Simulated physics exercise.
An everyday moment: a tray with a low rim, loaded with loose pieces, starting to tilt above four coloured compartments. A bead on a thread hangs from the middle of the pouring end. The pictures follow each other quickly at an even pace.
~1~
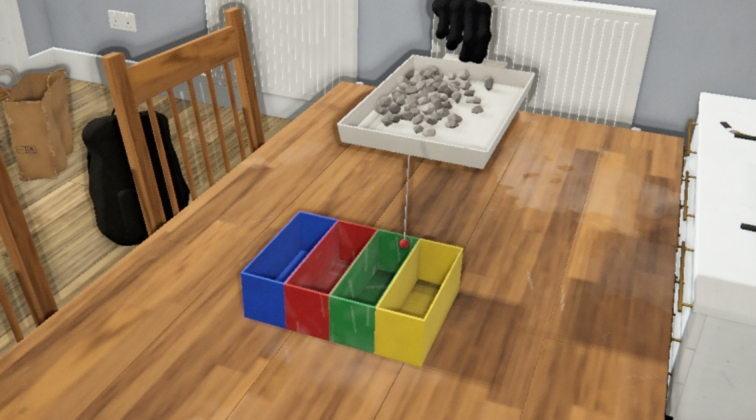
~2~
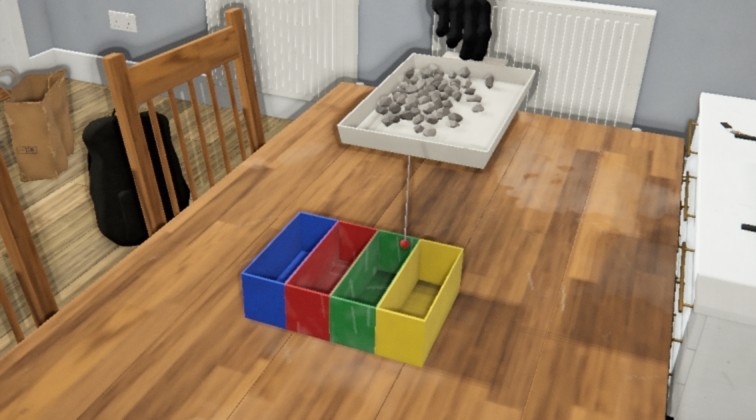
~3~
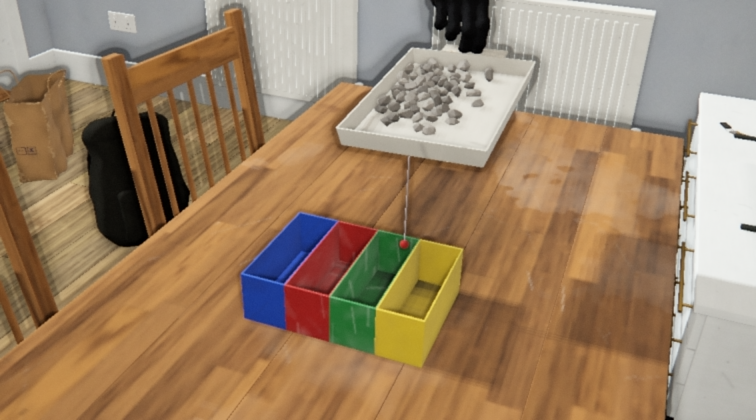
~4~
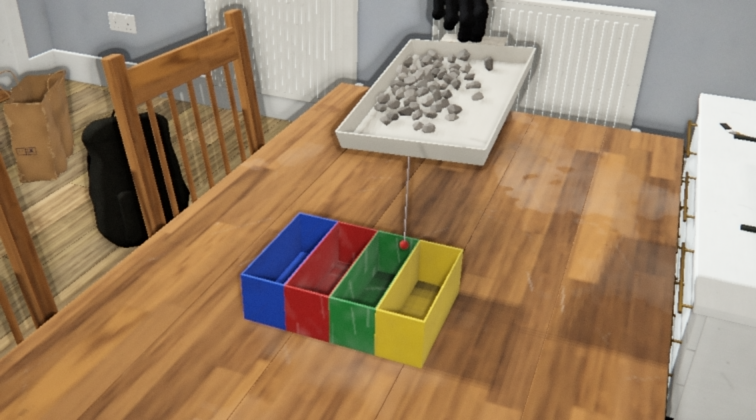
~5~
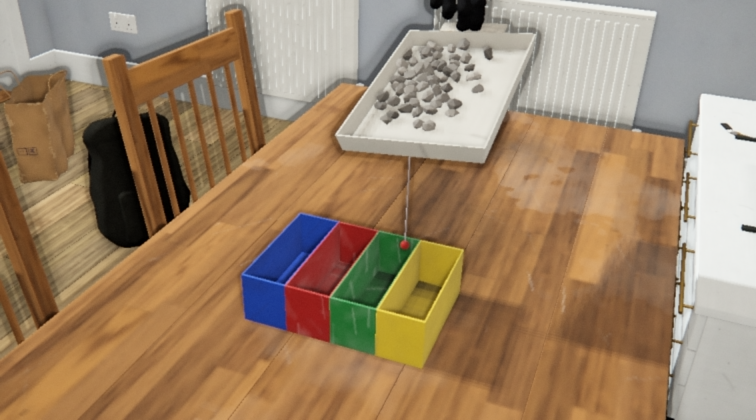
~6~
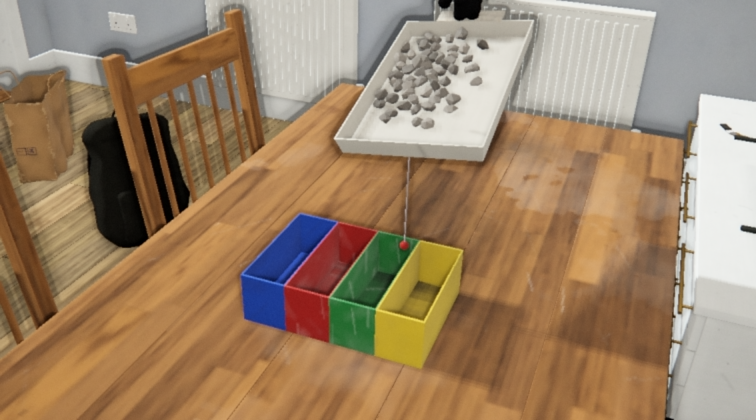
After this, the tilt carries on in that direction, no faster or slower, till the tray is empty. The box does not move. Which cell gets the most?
The red one ends fullest.
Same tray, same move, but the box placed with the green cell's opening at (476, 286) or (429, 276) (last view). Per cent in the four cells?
First some 0, then 70 per cent.
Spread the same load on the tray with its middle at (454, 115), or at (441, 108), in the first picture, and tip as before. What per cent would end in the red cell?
About 70 and 60 per cent.
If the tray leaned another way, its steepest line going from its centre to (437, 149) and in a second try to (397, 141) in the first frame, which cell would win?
In turn: That yellow cell; the red one.
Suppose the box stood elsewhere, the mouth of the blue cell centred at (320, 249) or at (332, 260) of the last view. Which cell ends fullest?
At the first place the blue cell, at the second blue.
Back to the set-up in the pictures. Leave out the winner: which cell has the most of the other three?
The runner-up: The blue cell.
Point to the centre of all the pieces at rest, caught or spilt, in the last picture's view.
Close to (336, 289).
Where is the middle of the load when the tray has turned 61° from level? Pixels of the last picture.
Roughly at (365, 121).
Shortly afterwards, tray tipped steeply; all but a few on the tray; only a few falling or outside the box.
Next, tray tipped right over; near a third on the tray; near half in the red cell; a little in the blue cell; only a few in the green cell; a little falling or outside the box.
Some moments later, tray tipped past a quarter turn; the bulk in the red cell; a little in the blue cell; a little in the green cell; only a few falling or outside the box.
In the end, tray tipped past a quarter turn; the bulk in the red cell; a little in the blue cell; a little in the green cell; none at all in the yellow cell; only a few outside the box.
